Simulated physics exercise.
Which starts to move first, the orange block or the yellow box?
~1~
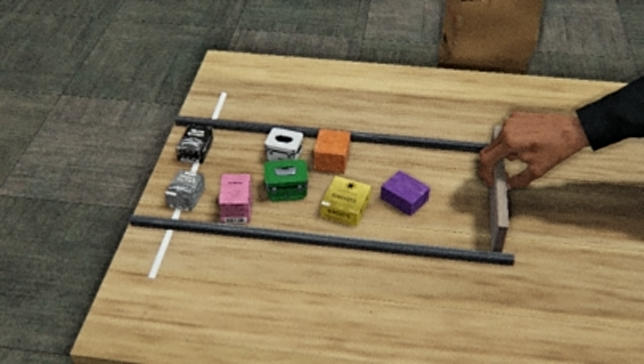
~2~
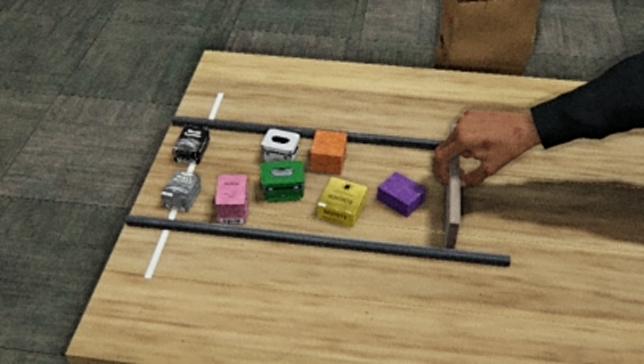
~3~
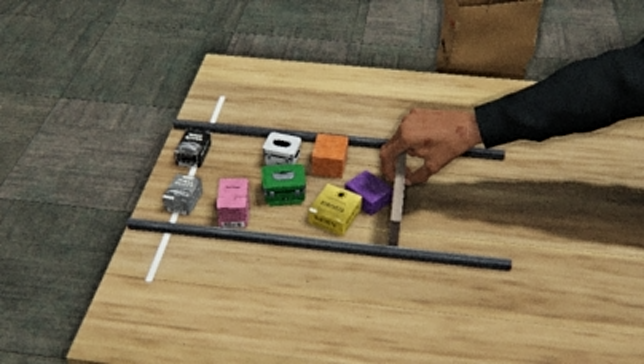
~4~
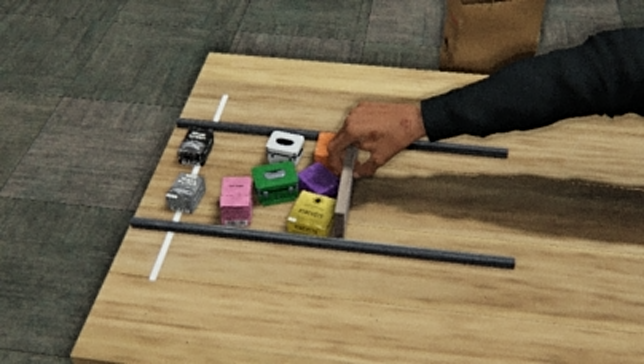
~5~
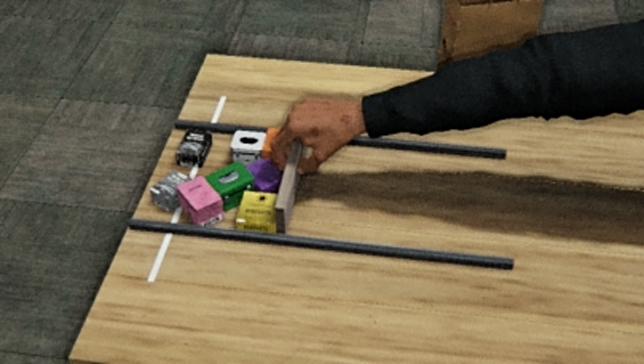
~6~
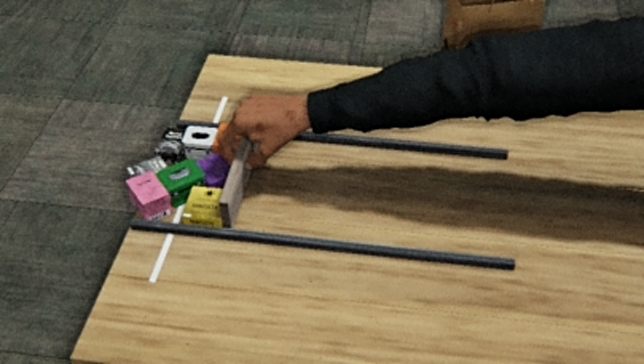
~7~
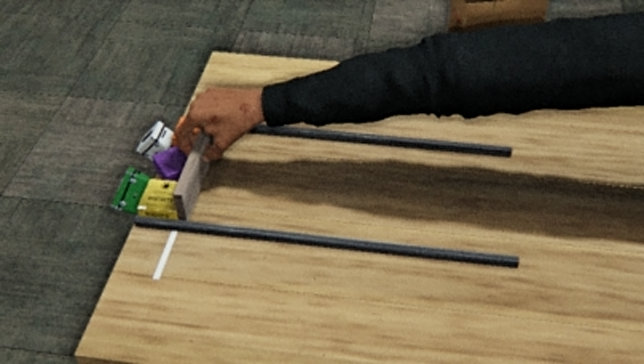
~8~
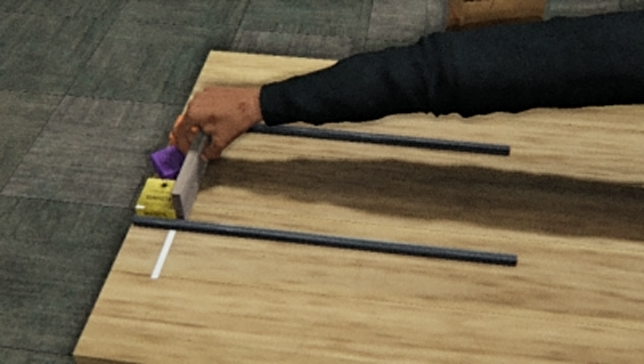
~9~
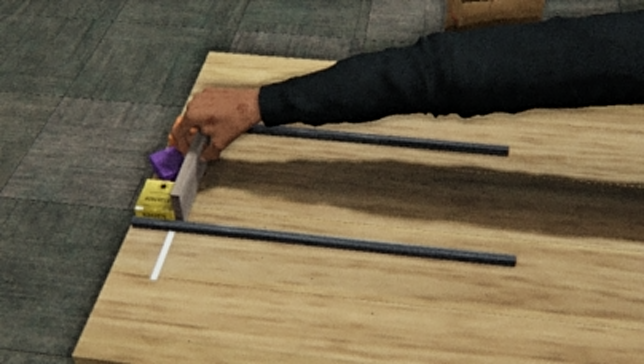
The yellow box starts to move first, while the orange block is still in its place. The orange block only shifts later, once the board has come further left.
